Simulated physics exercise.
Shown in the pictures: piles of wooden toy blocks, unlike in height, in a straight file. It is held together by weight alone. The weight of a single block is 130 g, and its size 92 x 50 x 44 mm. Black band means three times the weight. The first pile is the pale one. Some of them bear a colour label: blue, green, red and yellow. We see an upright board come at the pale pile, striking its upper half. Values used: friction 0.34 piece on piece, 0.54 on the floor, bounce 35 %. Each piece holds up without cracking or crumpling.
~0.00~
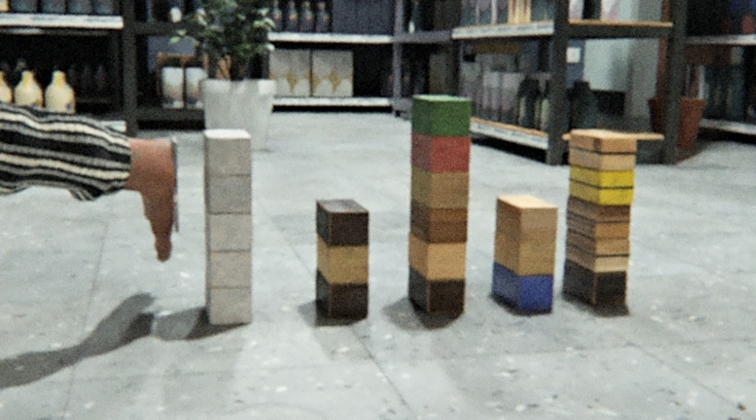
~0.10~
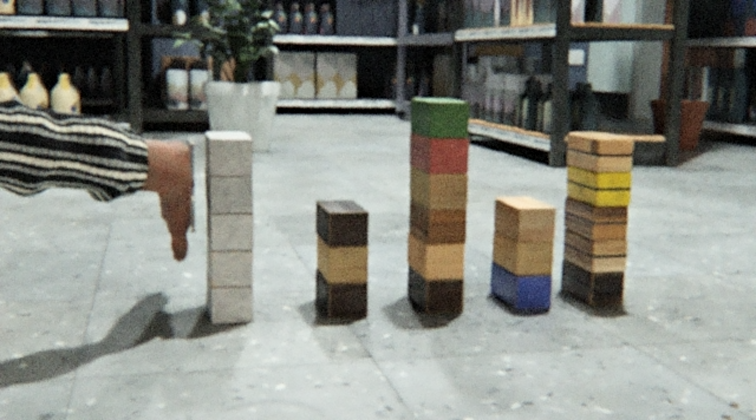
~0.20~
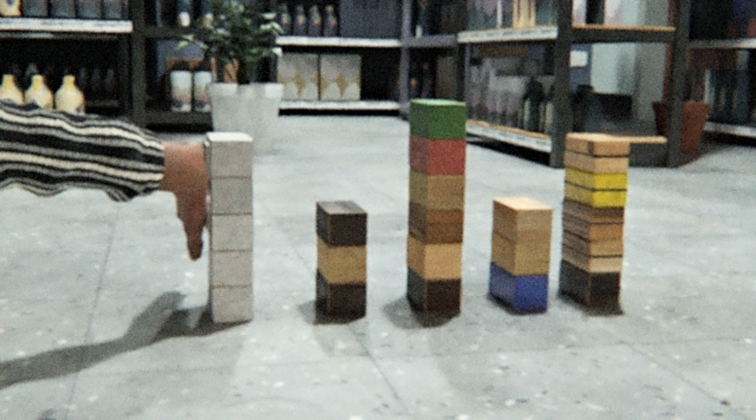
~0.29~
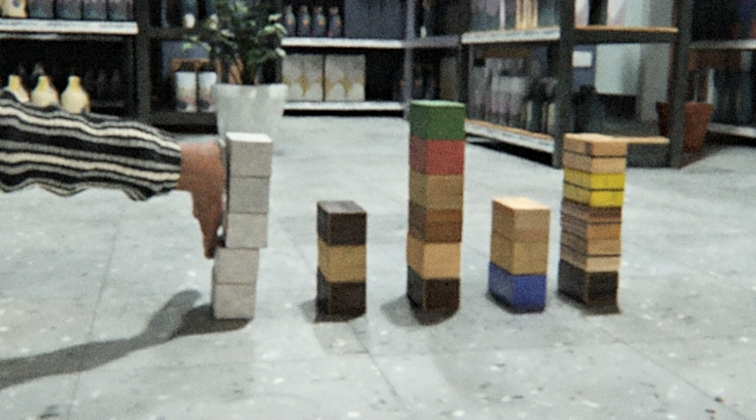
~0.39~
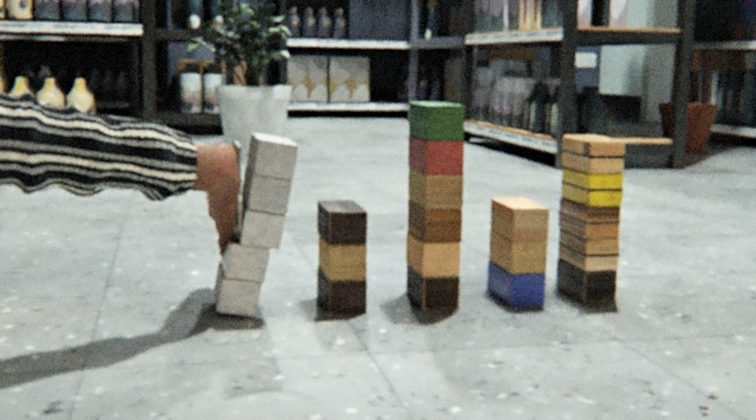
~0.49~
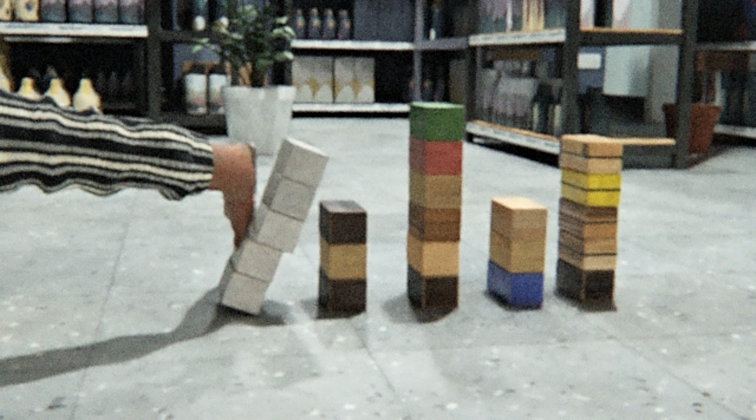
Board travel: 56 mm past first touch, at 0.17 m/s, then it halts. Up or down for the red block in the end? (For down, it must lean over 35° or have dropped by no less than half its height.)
Down.
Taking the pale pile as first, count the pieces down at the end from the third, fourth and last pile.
Counting each pile, the third has 6, the fourth 0 and the last 1.
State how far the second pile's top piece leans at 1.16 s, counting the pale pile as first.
About 30°.
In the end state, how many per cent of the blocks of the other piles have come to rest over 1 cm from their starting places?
I count 90 % as shifted.
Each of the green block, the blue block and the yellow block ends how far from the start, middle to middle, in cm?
Green 20 cm, blue 2 cm, yellow 2 cm.
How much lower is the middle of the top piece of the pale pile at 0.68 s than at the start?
Roughly 4 cm lower.
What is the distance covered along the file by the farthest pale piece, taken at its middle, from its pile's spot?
Roughly 30 centimetres.
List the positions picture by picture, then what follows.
In the first picture (pixels give the middle of a visible side; the camera moves round a little), board (176, 176) 34 mm short; red block (451, 155); green block (452, 118); yellow block (617, 188); none of the others has stirred.
The second picture shows board (193, 177) 17 mm short; red block (450, 156).
The third picture shows board (208, 177) 1 mm in; red block (447, 157).
The fourth picture shows board (224, 177) 16 mm in; red block (446, 158).
The fifth picture shows board (240, 177) 33 mm in, top of the pale pile leaning 10°; red block (445, 158); none of the others has stirred.
The sixth picture shows board (255, 177) 49 mm in, top of the pale pile leaning 20°; red block (445, 158); green block (445, 124); yellow block (605, 190); none of the others has stirred.
After 0.68 s, 5 of the pale pile down; none of the 17 other blocks down, 3 disturbed; red block unmoved.
After 1.16 s, 5 of the pale pile down; 2 of the 17 other blocks down; red block 13° from how it stood; green block 13° from how it stood.
After 1.54 s, 5 of the pale pile down; 8 of the 17 other blocks down; red block 19° from how it stood, 45 mm lower; green block 19° from how it stood, 48 mm lower.
In the end (2.3 s), 5 of the pale pile down; 10 of the 17 other blocks down; red block 19° from how it stood, 47 mm lower; green block 19° from how it stood, 48 mm lower; blue block 17° from how it stood. From the last view, middles, red block near (560, 188), green block near (571, 157).
